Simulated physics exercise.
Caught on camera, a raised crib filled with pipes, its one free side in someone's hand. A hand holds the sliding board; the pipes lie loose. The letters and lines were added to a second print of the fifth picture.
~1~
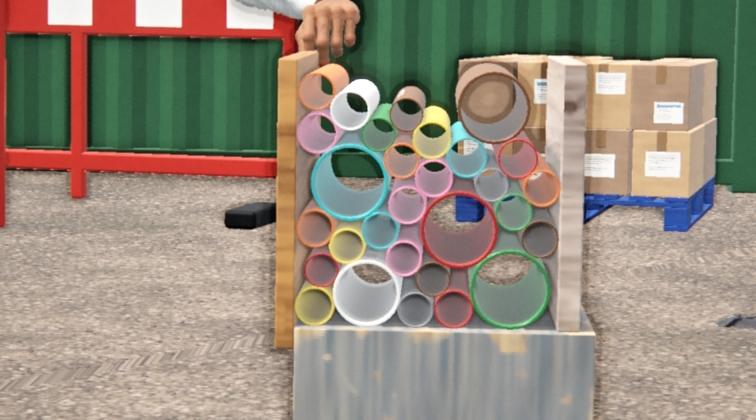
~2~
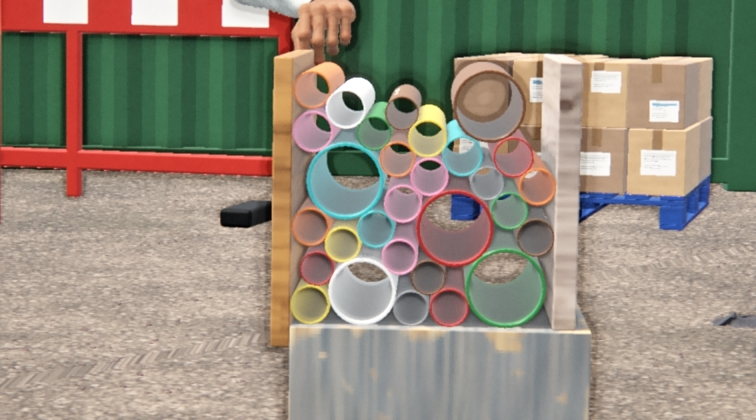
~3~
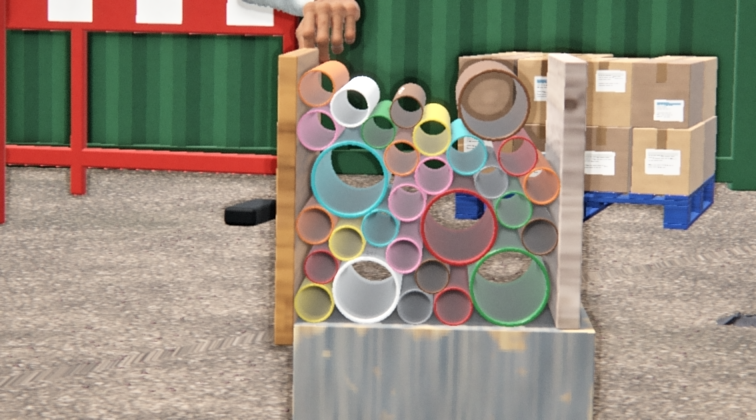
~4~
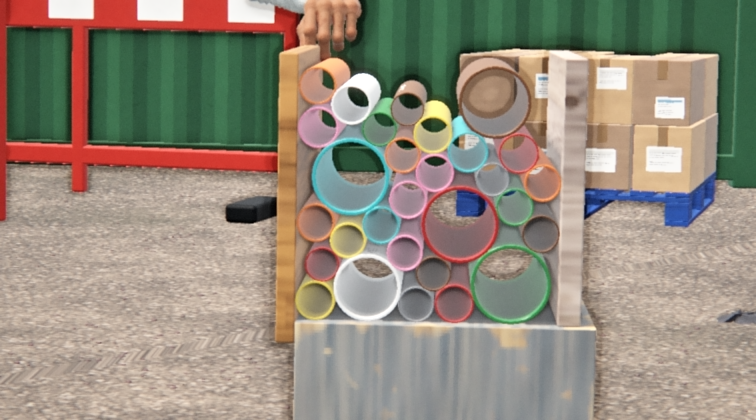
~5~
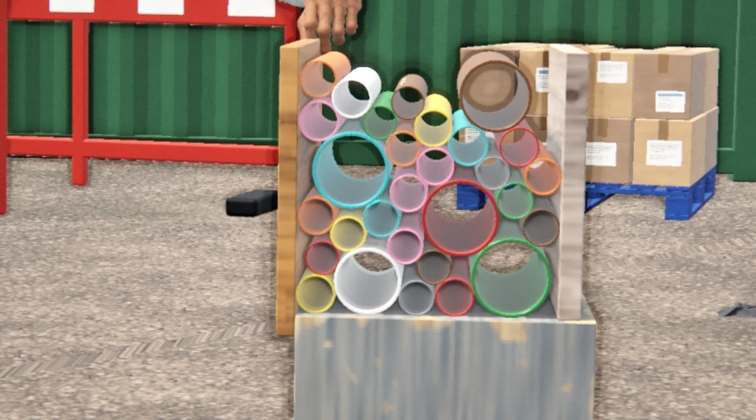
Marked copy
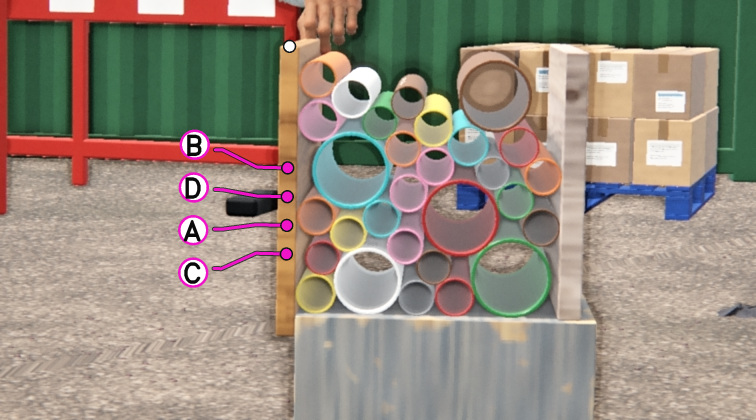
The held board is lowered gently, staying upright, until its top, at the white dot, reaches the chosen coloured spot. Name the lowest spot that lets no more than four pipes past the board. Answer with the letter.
Lower it to A and no more.
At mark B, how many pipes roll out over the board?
It comes to three.
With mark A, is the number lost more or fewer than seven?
Fewer than seven.
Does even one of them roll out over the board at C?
At C: Yes.
On the marked copy, A at (287, 225); B at (287, 168); C at (286, 254); D at (287, 196); the white dot at (289, 47).
Taking A. A third of the way, top of the board (299, 124).
Two thirds of the way, top of the board (297, 213).
When it is over, top of the board (297, 225), three out over the board.
As for the rest, B three out over the board; C more than four out over the board; D three out over the board.
